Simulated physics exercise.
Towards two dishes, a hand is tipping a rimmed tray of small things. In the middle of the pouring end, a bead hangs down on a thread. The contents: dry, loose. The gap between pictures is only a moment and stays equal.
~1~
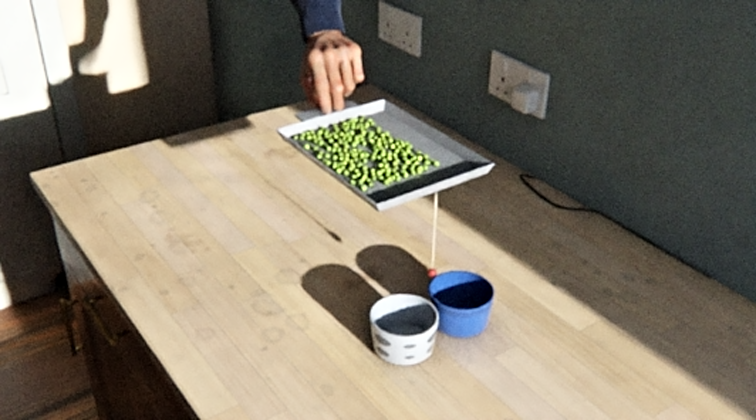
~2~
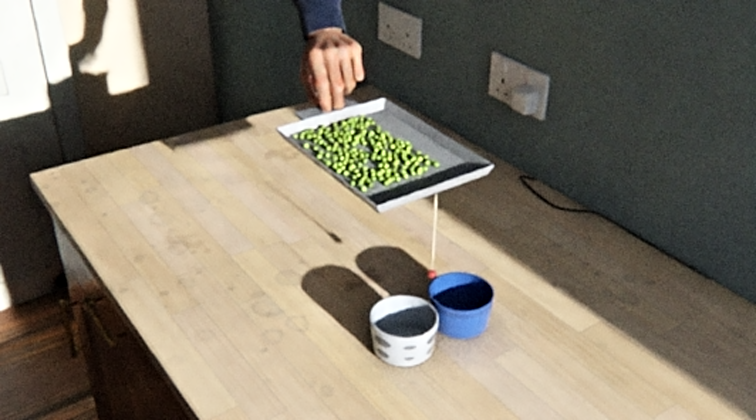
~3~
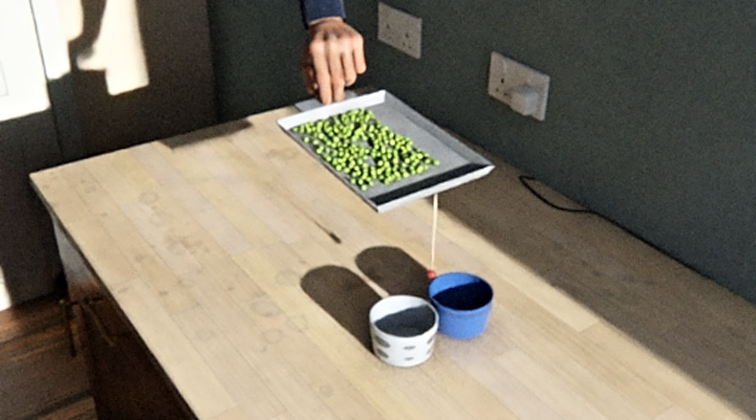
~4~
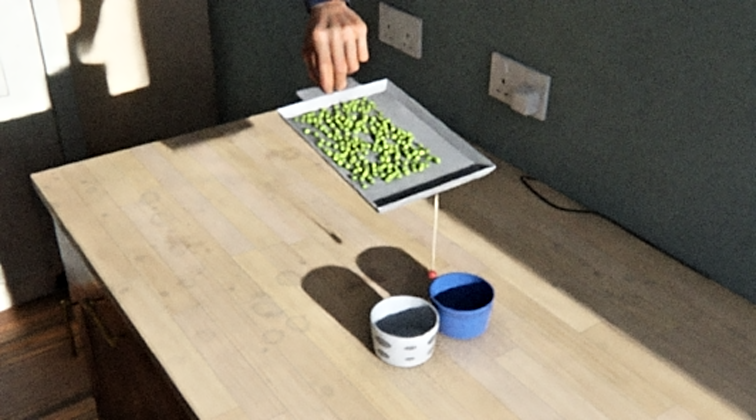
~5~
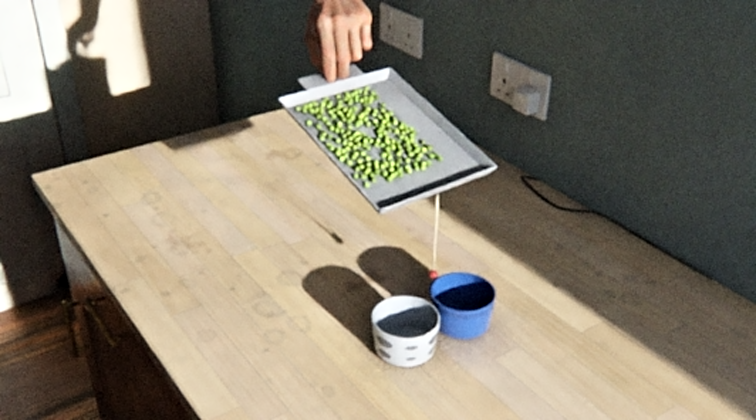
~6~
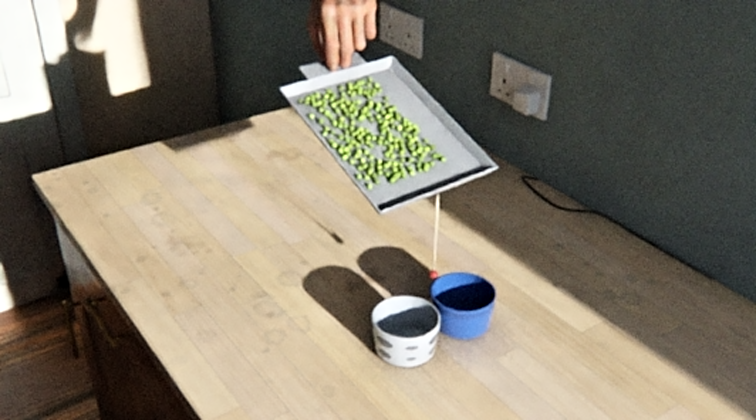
On a wooden worktop by a dark wall, a white bowl and a blue bowl sit below a rimmed tray of small green peas, as a hand gradually raises its handle end and the peas shift slightly.
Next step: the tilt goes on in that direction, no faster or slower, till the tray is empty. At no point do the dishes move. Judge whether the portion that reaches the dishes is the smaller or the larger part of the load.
It is the larger part.
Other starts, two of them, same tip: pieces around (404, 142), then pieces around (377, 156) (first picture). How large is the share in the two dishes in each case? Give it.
Roughly 80 % and then 90 %.
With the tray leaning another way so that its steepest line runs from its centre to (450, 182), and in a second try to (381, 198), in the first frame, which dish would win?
So, first the right-side one, then the left-side one.
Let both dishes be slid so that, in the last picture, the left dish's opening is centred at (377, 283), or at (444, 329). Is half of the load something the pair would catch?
Well, it comes to a lesser portion at first and a lesser portion after that.
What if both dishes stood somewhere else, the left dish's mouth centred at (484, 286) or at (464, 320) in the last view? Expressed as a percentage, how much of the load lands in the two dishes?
First position: Some 10 %; second position: Some 20 %.
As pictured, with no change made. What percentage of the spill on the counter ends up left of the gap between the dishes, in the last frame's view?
Looks to be around 20 per cent of the spill.
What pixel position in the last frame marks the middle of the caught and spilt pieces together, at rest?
Roughly at pixel (416, 339).
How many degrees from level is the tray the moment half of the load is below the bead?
I'd put it at about 90 degrees.
Just after the last frame, tray tipped steeply; roughly two thirds on the tray; about a tenth in the left dish; about a tenth in the right dish; about a tenth outside both; roughly a quarter in the air.
A moment on, tray tipped past a quarter turn; roughly half in the left dish; roughly a third in the right dish; about a tenth outside both; just a few in the air.
Further on, tray tipped past a quarter turn; roughly half in the left dish; roughly a third in the right dish; about a tenth outside both; just a few in the air.
When it is over, tray tipped past a quarter turn; roughly half in the left dish; roughly a third in the right dish; about a tenth outside both; just a few in the air.
